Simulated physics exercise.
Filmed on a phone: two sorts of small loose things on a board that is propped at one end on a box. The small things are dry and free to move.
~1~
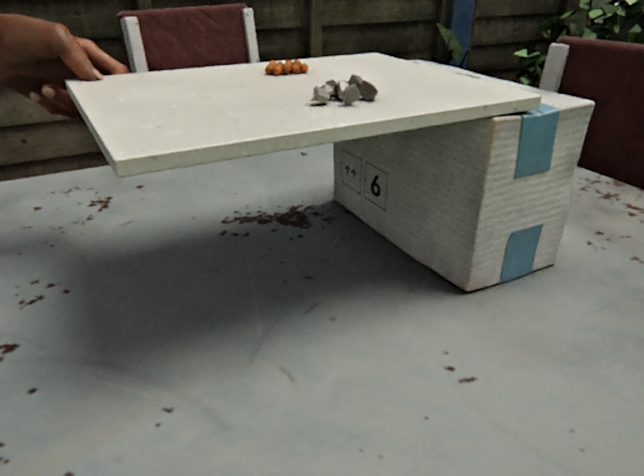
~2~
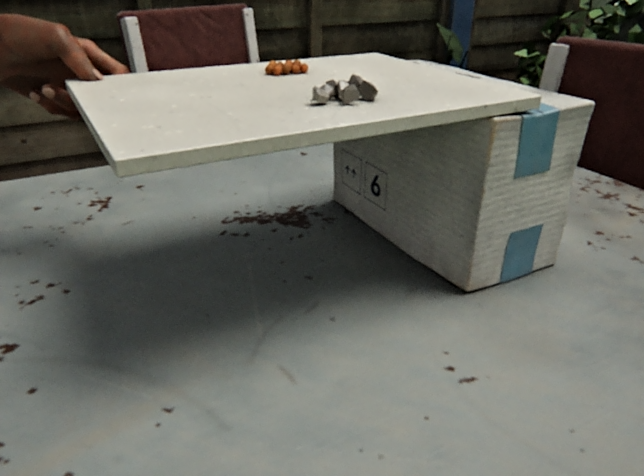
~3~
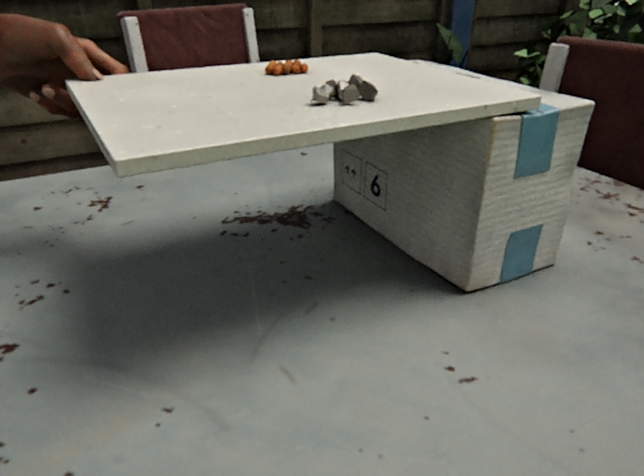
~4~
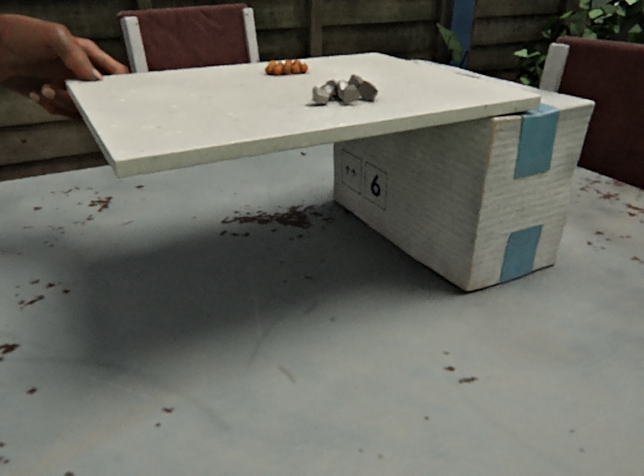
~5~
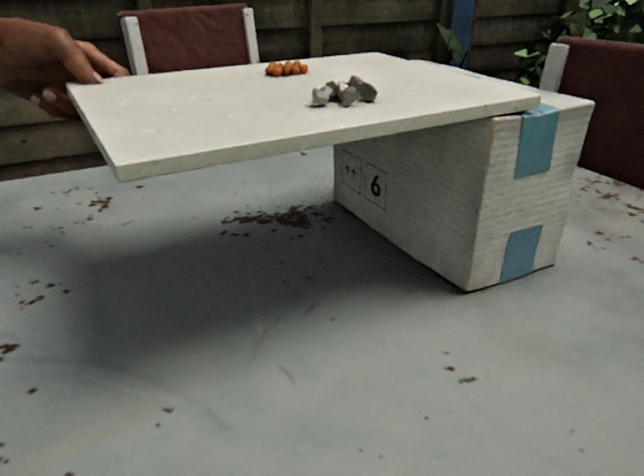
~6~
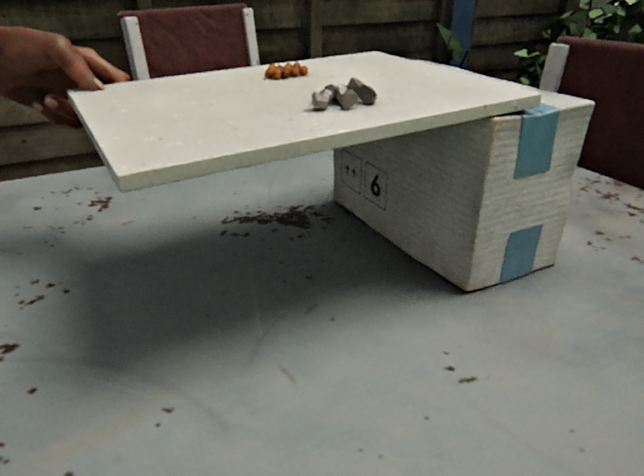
The footage shows a hand at the left holding a pale board level, its other end on a white box with blue tape, then lowering the held end very slightly while the grey bits and small orange balls stay still.
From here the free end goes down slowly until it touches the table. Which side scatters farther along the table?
It is the far lot.
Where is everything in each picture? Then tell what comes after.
In the first picture, held end of the board near (130, 162), level; box near (439, 160), tall, over half the board's length; near lot near (343, 90), a few bits of gravel; far lot near (287, 68), a few cereal balls.
In the second picture, held end of the board near (130, 162), level; far lot near (287, 68).
In the third picture, held end of the board near (130, 162), level; near lot near (343, 90).
In the fourth picture, held end of the board near (130, 162), level; far lot near (287, 68).
In the fifth picture, held end of the board near (130, 166), down by 1°; near lot near (343, 91).
In the sixth picture, held end of the board near (132, 176), down by 2°; box near (439, 160); near lot near (343, 94), not moving; far lot near (287, 71), not moving.
Then, 0.37 s on from there, board sloping at 12°; near lot the whole lot still on the board; far lot the whole lot still on the board.
Then, 0.85 s on from there, board sloping at 26°; near lot the whole lot still on the board; far lot mostly less than half a board's length out.
Then, 1.35 s on from there, board resting at 36°; near lot mostly at the foot of the board; far lot mostly up to a board's length out.
In the end, board resting at 37°; near lot mostly less than half a board's length out; far lot mostly one to two board lengths out, a little gone off the table; the far lot has gone farther.
